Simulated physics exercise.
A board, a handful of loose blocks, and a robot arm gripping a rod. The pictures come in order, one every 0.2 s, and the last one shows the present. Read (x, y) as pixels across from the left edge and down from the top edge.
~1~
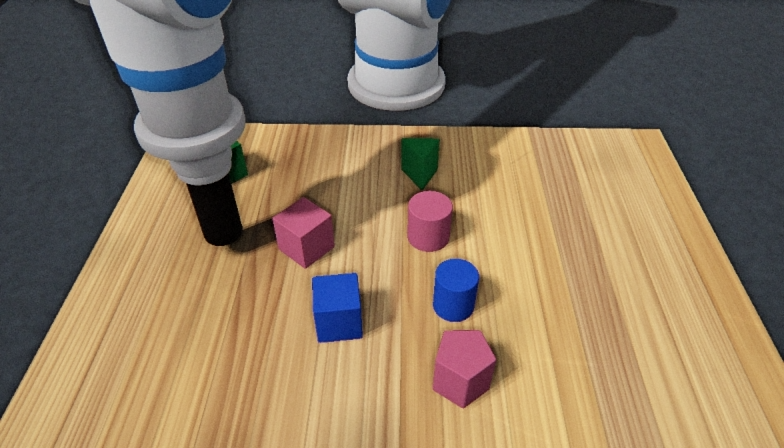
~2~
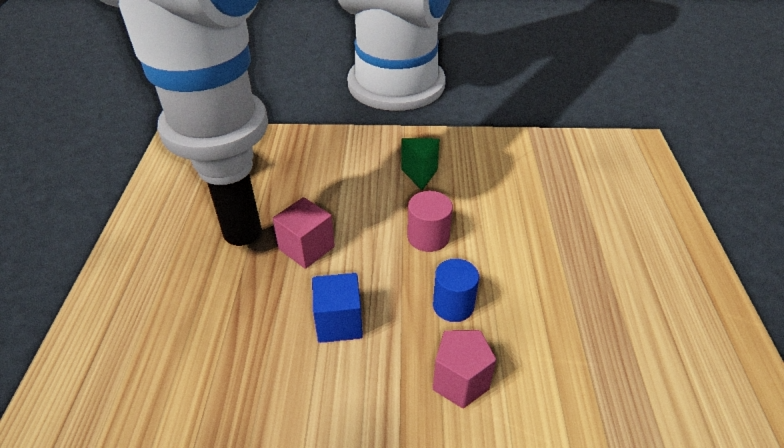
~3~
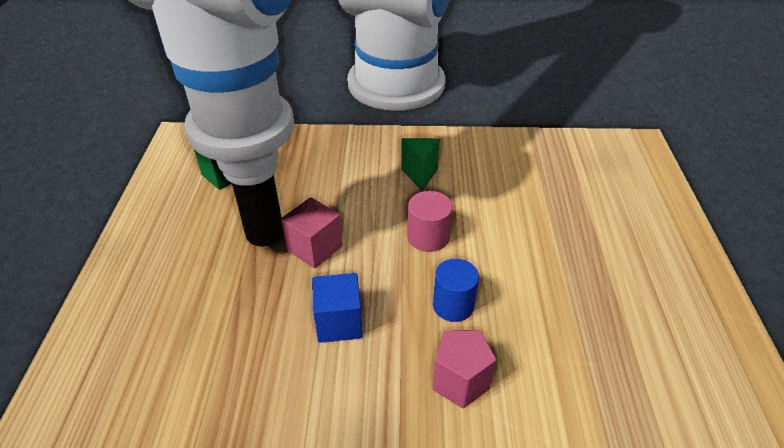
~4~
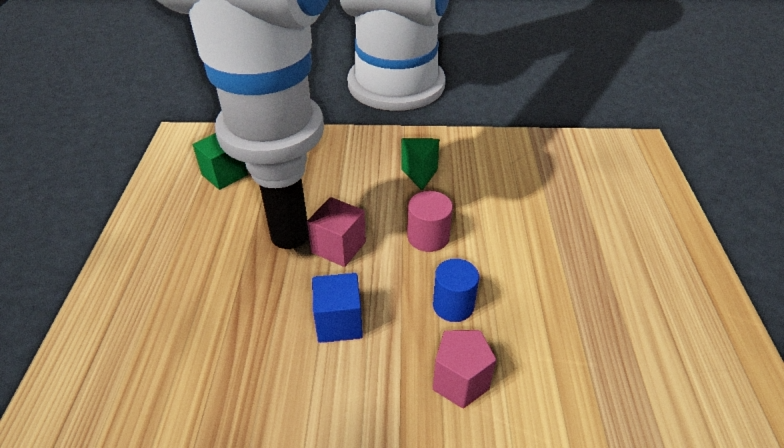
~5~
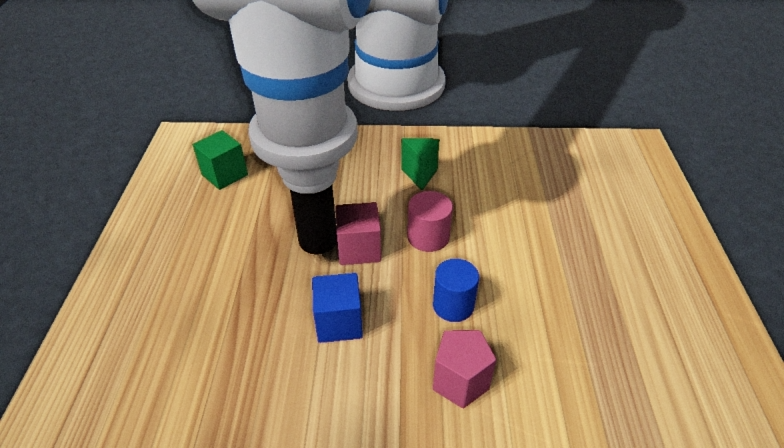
On a wooden tabletop scattered with pink, blue and green blocks, a robot arm moves a black rod rightward until it meets a pink cube, then pushes the cube to the right toward a pink cylinder while the other blocks stay still.
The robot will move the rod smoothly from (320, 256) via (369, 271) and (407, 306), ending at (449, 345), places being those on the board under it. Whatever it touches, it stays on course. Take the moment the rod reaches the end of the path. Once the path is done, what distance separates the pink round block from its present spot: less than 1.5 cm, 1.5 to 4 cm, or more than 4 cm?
Net shift: Below 1.5 cm.
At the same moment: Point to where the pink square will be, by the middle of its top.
Answer: (394, 215).
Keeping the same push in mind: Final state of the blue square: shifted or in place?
It keeps its position.
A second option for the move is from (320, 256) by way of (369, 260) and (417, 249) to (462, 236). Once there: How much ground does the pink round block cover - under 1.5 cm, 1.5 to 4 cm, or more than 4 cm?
Net shift: Above 4 cm.
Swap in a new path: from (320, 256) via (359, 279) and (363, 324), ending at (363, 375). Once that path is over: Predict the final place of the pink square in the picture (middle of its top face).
I predict (381, 218).
On the path given first. One third of the way, rod (369, 257); pink square (394, 215), turned 35° anticlockwise; pink round block (436, 203).
Two thirds of the way, rod (408, 292); pink square (394, 215), turned 35° anticlockwise; pink round block (436, 203).
At the end, rod (451, 331); blue square not moved; pink square (394, 215), turned 35° anticlockwise; pink round block (436, 203); blue round block (470, 279); pink pentagon (466, 356).
